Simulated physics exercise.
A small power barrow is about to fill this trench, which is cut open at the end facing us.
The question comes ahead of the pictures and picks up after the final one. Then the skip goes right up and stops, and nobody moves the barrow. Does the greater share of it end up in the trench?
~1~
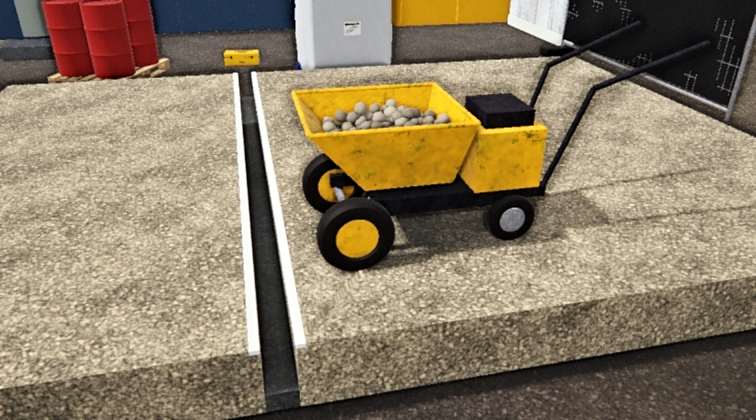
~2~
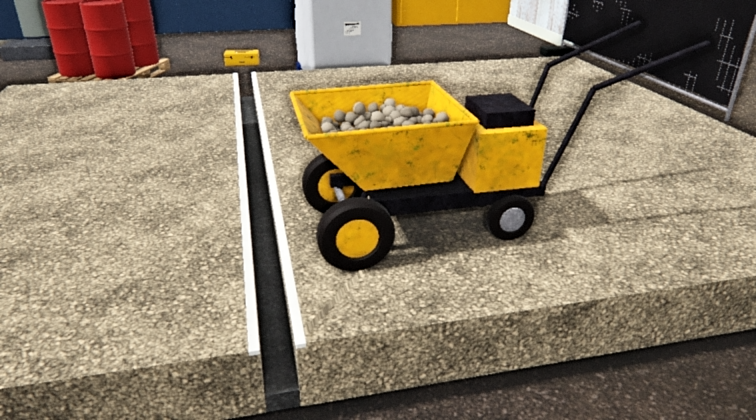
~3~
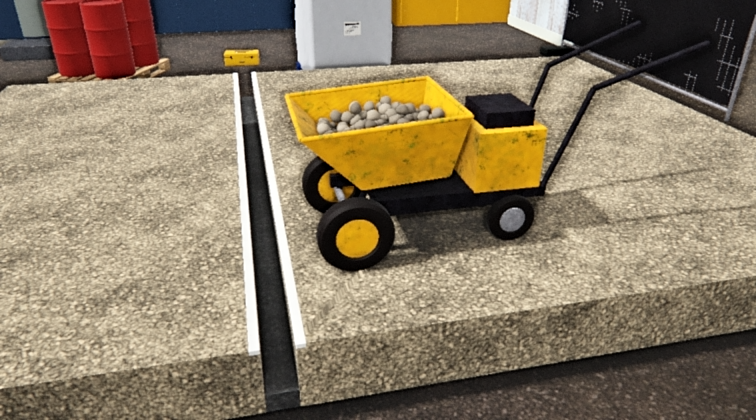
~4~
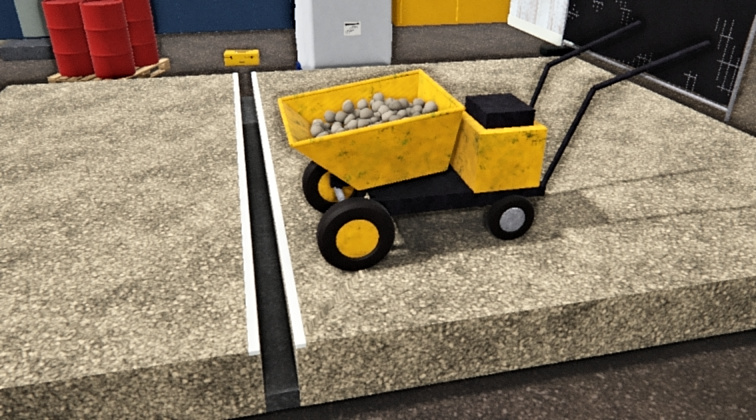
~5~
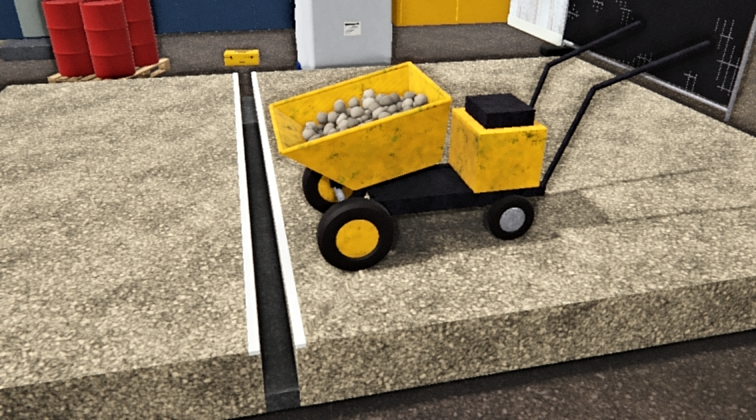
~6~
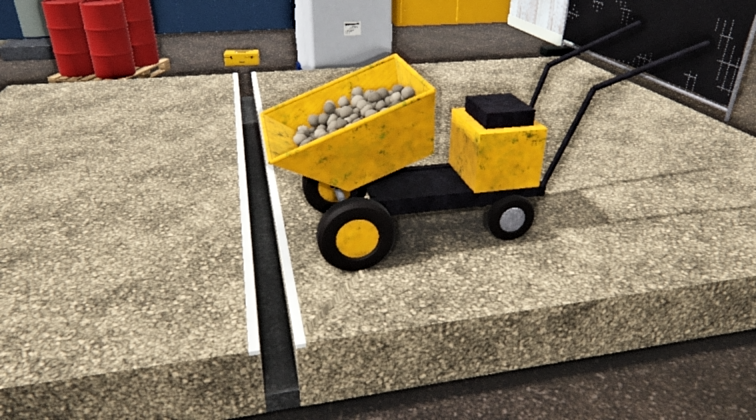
Most of the load does not find the trench.
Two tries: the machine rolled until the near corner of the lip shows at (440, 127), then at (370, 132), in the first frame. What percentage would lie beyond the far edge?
Roughly 0 per cent, then roughly 30 per cent.
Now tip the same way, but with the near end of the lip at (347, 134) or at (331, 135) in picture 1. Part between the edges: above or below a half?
Initially shy of half, next shy of half.
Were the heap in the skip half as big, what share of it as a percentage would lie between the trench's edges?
Close to 0 in a hundred.
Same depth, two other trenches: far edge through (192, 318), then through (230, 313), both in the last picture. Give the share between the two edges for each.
The share would be 70 % first and 10 % second.
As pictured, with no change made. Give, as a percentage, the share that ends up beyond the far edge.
It works out to roughly 95 percent.
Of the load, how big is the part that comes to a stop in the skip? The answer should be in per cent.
5 in a hundred, roughly.
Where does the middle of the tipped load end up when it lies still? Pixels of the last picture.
It settles centred around (172, 252).
Soon, skip tipped steeply; all in the skip.
A while on, skip tipped right over; most in the skip; about a quarter beyond it; a stray few falling.
Towards the end, skip tipped right over; a small part in the skip; most beyond it.
Finally, skip tipped right over; a small part in the skip; a stray few in or heaped over the trench; nearly all beyond it.
